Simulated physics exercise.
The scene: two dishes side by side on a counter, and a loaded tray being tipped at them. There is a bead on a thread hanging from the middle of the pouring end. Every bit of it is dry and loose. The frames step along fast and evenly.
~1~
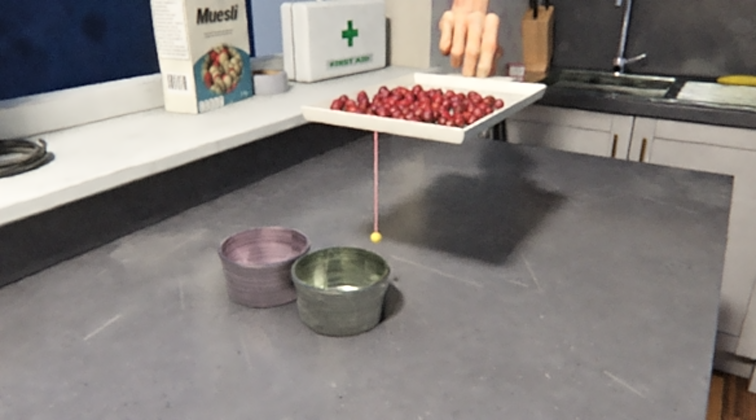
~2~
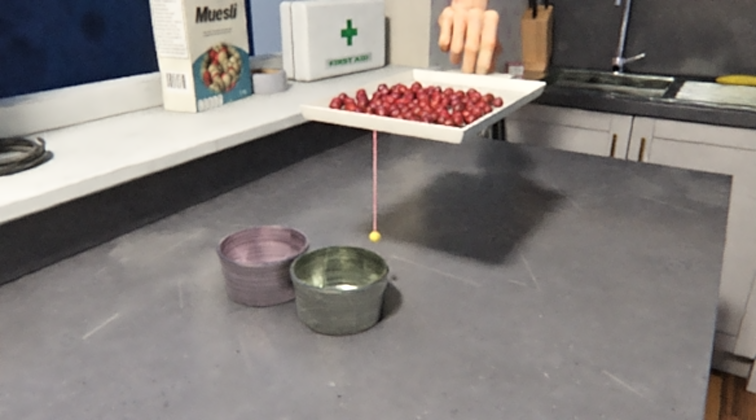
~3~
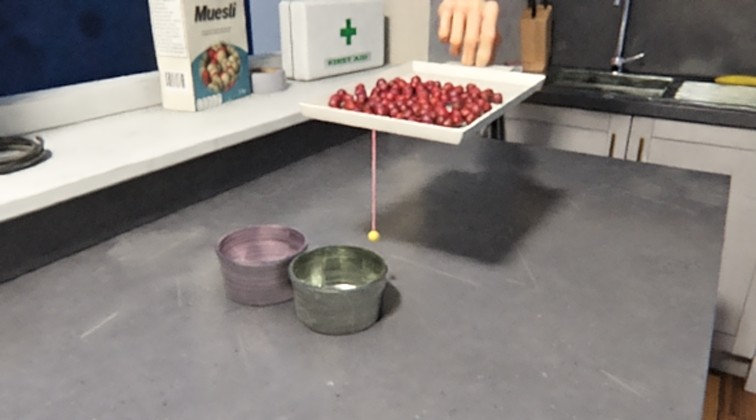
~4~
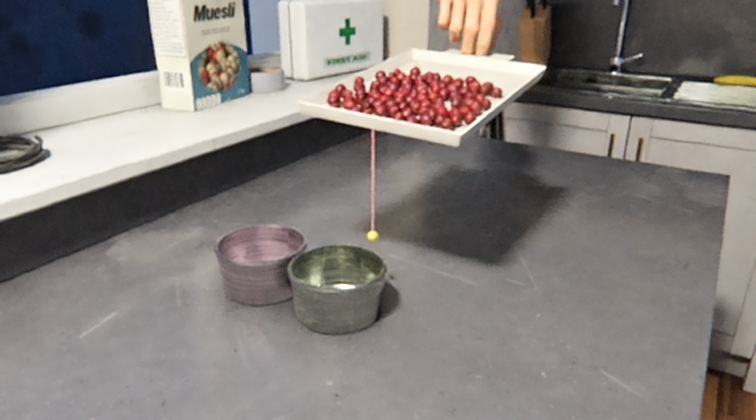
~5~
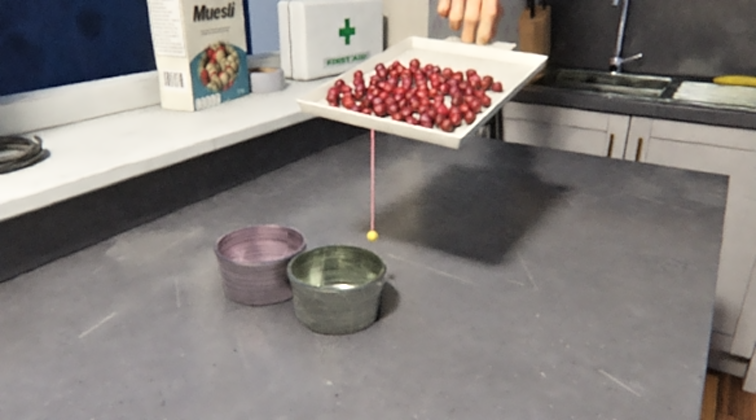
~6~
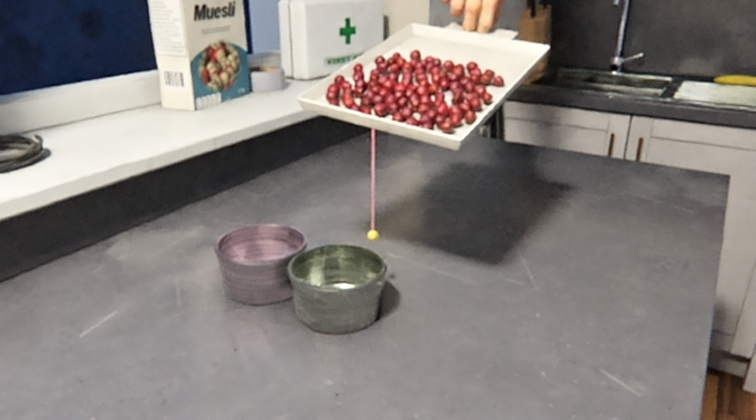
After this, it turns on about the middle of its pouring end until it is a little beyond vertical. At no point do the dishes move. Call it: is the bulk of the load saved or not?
The bulk is not saved.
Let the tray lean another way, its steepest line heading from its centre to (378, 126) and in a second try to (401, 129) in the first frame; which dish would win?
Outcome one: The right side; outcome two: The right side.
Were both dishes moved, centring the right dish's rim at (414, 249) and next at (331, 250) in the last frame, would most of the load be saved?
Taking them in turn, it's short of half and then short of half.
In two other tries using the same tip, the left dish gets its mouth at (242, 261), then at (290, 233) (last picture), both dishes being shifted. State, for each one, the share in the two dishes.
Trial 1 near 10 percent, trial 2 near 10 percent.
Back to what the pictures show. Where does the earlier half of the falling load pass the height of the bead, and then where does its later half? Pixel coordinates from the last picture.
Roughly at (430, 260) first, and then at (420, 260).
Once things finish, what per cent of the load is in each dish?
Estimate - left dish 0 percent, right dish 10 percent.
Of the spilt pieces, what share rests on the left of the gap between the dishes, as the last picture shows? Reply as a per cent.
I reckon around 10 per cent.
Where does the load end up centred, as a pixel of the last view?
Close to (436, 338).
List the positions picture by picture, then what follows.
The first picture shows corners of the pouring end (306, 106) and (462, 129), level; middle of the load (416, 107), dried cherries; left dish (236, 280); right dish (313, 307); bead on its thread (376, 238).
The second picture shows corners of the pouring end (305, 105) and (461, 128), level; middle of the load (415, 105).
The third picture shows corners of the pouring end (303, 103) and (460, 130), tipped barely, lowest at the right corner; middle of the load (414, 102).
The fourth picture shows corners of the pouring end (302, 101) and (459, 132), tipped a little, lowest at the right corner; middle of the load (413, 97).
The fifth picture shows corners of the pouring end (301, 99) and (458, 135), tipped a little, lowest at the right corner; middle of the load (413, 93).
The sixth picture shows corners of the pouring end (302, 97) and (459, 137), tipped a little, lowest at the right corner; middle of the load (413, 89); left dish (232, 277); right dish (310, 305).
Just after the last frame, tray tipped steeply; every one on the tray.
A moment on, tray tipped right over; roughly a third on the tray; just a few in the right dish; roughly a quarter outside both; roughly a third in the air.
Further on, tray tipped past a quarter turn; about a tenth in the right dish; the larger part outside both.
When it is over, tray tipped past a quarter turn; about a tenth in the right dish; not one in the left dish; the larger part outside both.
